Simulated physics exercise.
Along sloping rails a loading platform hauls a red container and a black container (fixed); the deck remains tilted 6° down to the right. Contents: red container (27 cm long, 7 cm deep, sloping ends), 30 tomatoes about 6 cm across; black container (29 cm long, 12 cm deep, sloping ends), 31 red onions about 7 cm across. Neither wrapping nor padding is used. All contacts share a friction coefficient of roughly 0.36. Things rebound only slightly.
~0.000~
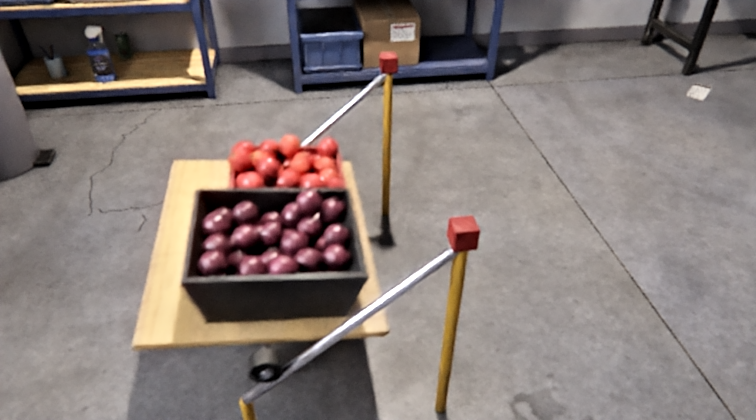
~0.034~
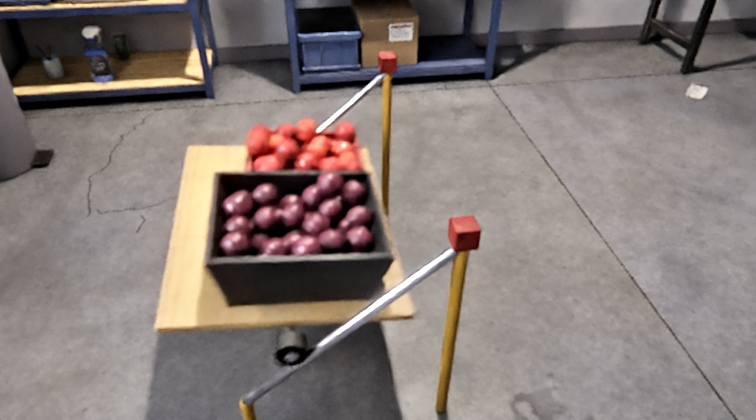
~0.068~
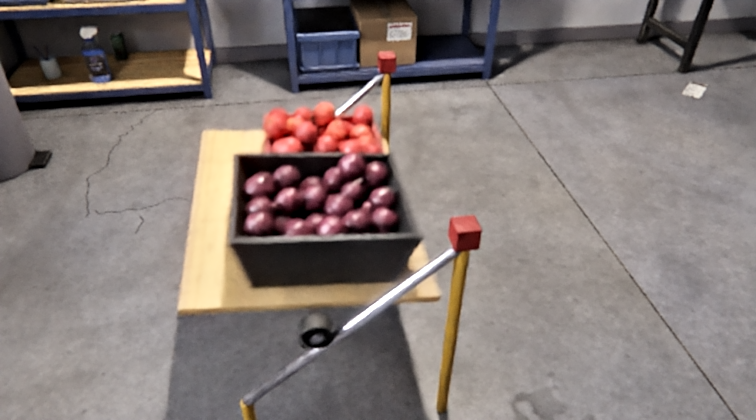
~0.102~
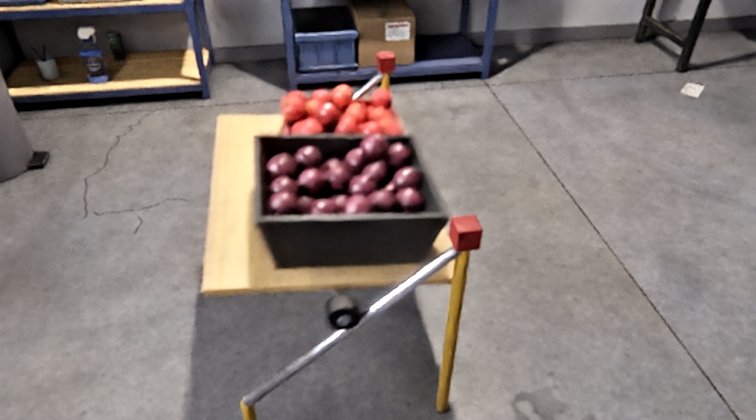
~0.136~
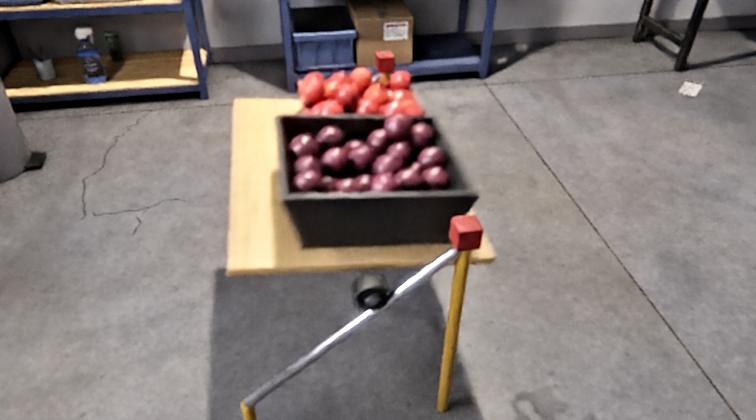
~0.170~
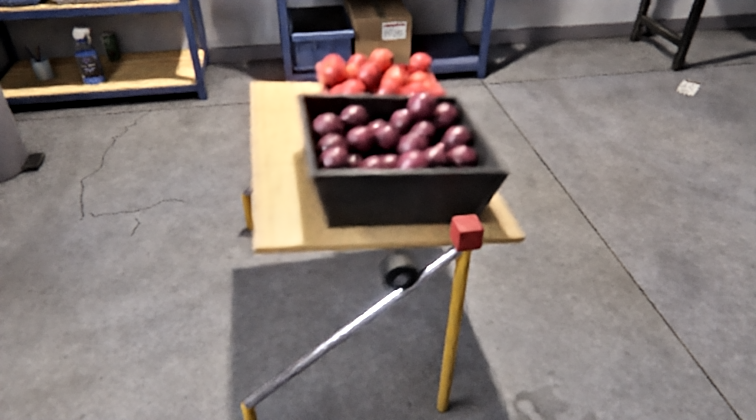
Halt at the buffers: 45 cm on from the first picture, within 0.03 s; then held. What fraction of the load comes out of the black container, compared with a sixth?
The spill is larger than a sixth.
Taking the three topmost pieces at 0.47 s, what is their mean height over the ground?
Around 88 cm high.
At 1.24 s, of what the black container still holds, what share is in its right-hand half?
Share in that half: Close to 80 %.
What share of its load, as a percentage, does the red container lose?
Red container: 65% lost.
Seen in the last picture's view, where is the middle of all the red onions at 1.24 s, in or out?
I'd say near (531, 315).
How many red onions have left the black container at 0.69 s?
Count at that time: About 16.
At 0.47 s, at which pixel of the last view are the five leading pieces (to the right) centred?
Around (574, 56) in pixels.
After 0.19 s, the buffers are touched.
After 0.31 s, red container 24 in, 6 out and black container 29 in, 2 out.
After 0.47 s, red container 12 in, 18 out and black container 17 in, 14 out.
After 0.69 s, red container 11 in, 19 out and black container 15 in, 16 out.
Outcome (at 1.24 s), red container 11 in, 19 out and black container 14 in, 17 out. Asked share, 17 of 31, 55 per cent.
